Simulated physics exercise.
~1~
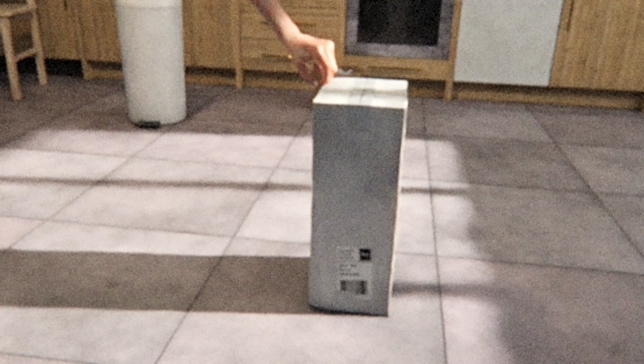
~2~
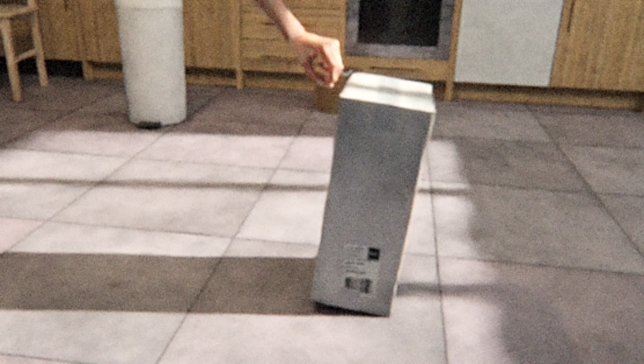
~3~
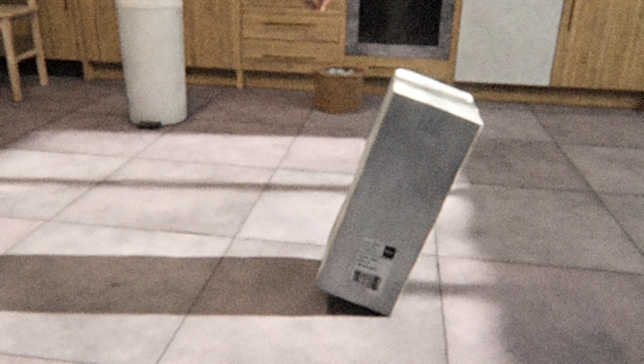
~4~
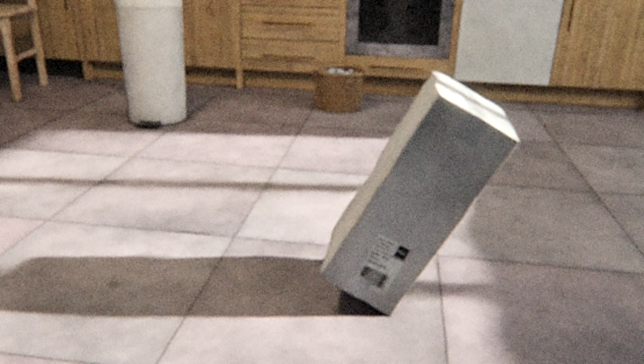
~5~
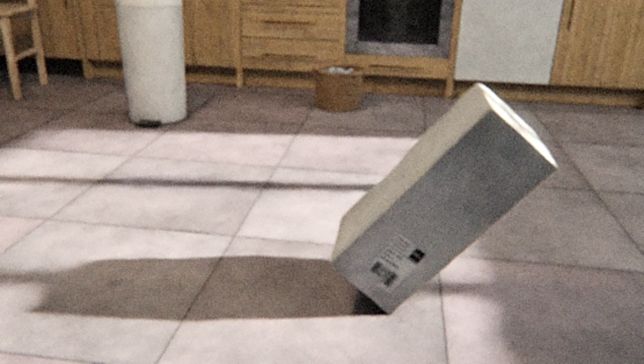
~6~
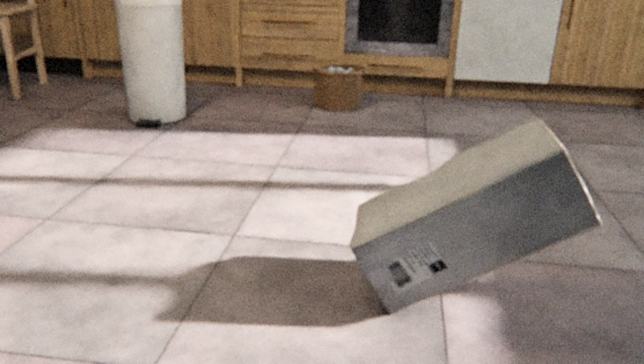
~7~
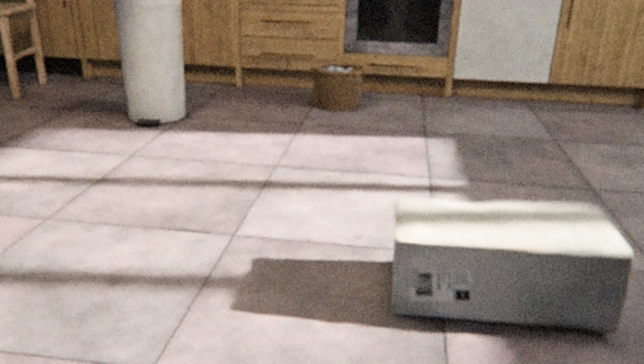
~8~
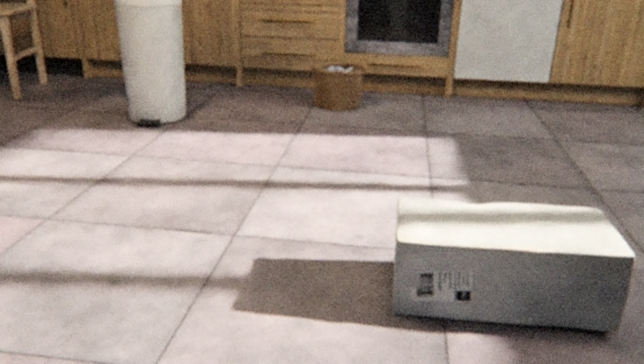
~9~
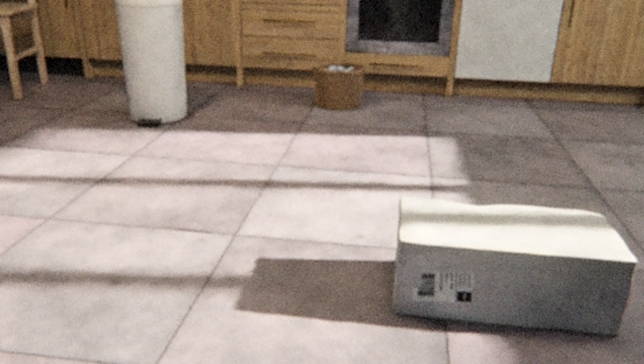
A tall white parcel standing on a tiled kitchen floor tipped to the right as a hand pushed it near the top and drew back, then leaned further and further until it toppled onto its side and lay still.
